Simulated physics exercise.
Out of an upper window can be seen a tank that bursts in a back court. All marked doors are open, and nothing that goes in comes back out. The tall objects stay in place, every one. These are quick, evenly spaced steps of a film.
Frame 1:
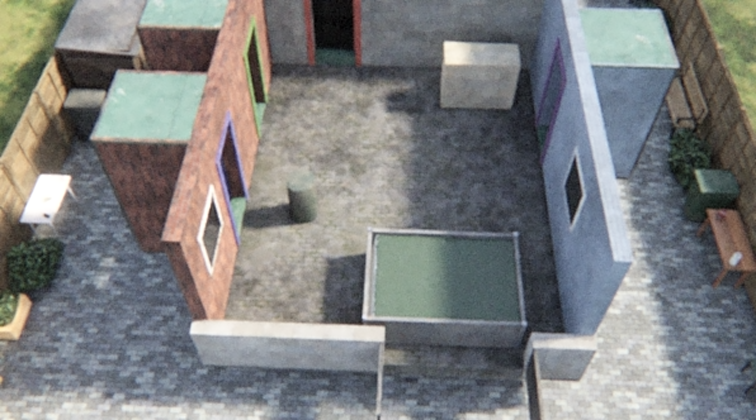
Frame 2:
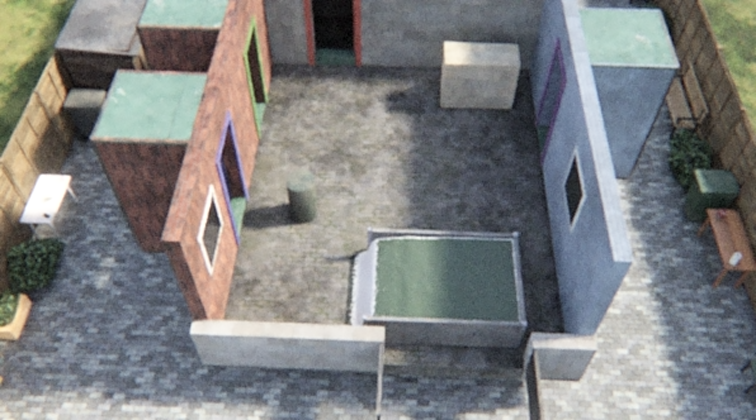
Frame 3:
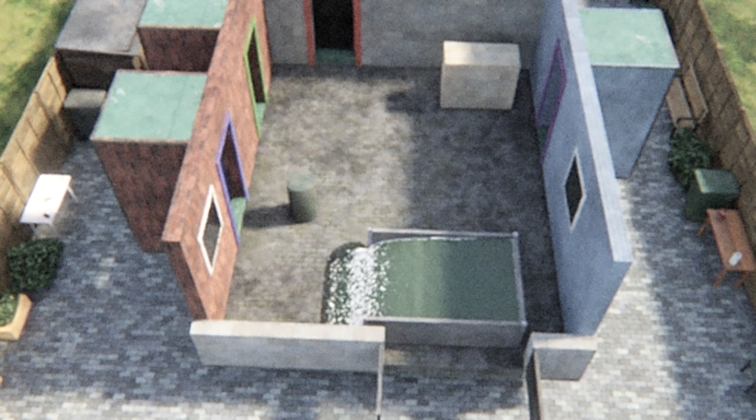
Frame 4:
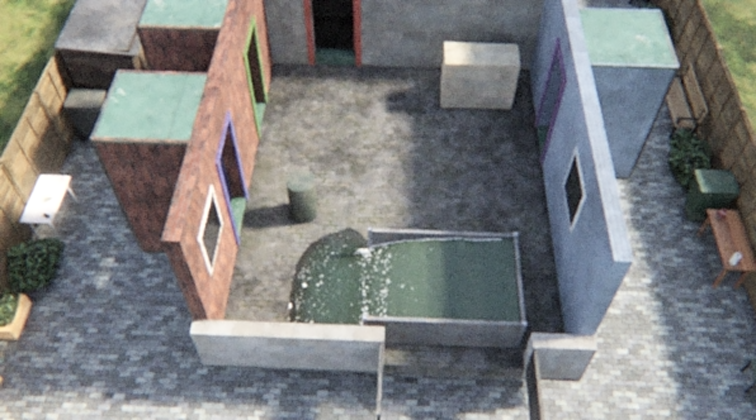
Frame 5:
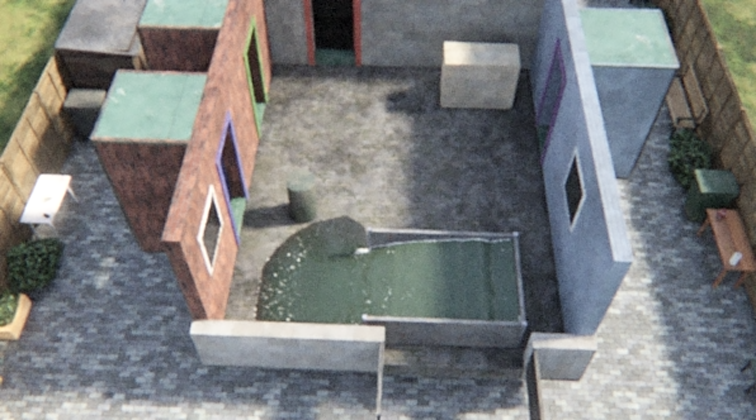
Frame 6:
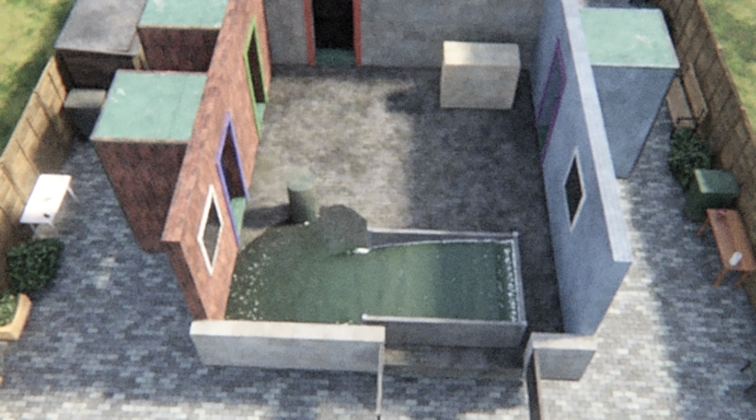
To begin with, still green water fills an open rectangular tank near the front of a walled court, seen from above. Water then bursts from the tank's left side in a pale sheet, turns to white froth, and spreads leftward in a widening, rounded pool across the paving to the brick wall.
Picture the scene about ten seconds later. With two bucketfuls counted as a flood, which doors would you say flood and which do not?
One by one: The purple door will not top two buckets; the green door will top two buckets; the blue door will top two buckets; the red door will not top two buckets.
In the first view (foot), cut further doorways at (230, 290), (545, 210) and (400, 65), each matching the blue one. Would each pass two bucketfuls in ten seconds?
In order: Exceeds it, falls short, falls short.
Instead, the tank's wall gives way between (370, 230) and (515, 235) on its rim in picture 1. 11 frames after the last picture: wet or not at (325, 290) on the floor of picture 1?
Verdict: Clear.
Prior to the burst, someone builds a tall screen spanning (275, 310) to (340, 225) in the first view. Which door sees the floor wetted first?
That is the blue-painted one.
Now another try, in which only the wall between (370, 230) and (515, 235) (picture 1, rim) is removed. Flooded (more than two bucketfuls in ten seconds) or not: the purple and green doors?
One by one: The purple door is over; the green door takes more.
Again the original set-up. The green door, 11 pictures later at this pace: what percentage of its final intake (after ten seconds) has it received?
Approximately 0 in a hundred, I reckon.
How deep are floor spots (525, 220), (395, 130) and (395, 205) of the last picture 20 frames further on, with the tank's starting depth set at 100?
Estimate: 0, 0, 0 %.
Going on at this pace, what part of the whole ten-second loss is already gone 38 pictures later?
About 70 per cent.
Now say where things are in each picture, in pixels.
The first frame shows still water in the open tank at (443, 277).
In the second frame, the front is at (360, 255), out from the gap at (370, 289).
In the third frame, the front is at a hidden place, out from the gap at (370, 290).
In the fourth frame, water pours out at (370, 290) and has run to a hidden place.
In the fifth frame, water pours out at (370, 291) and has run to (269, 266).
In the sixth frame, water pours out at (370, 291) and has run to (224, 321).
A moment on, water covers 20 % of the floor; the purple door not reached, the green door not reached, the blue door wet at the sill, nothing in, the red door not reached.
Next, water covers 25 % of the floor; the purple door not reached, the green door not reached, the blue door over two buckets in, the red door not reached.
Then, water covers 45 % of the floor; the purple door not reached, the green door wet at the sill, nothing in, the blue door far over two buckets in, the red door wet at the sill, nothing in.
Later, water covers 85 % of the floor; the purple door not reached, the green door under two buckets in, the blue door far over two buckets in, the red door wet at the sill, nothing in.
In the end, water covers 95 % of the floor; the purple door wet at the sill, nothing in, the green door over two buckets in, the blue door far over two buckets in, the red door wet at the sill, nothing in.
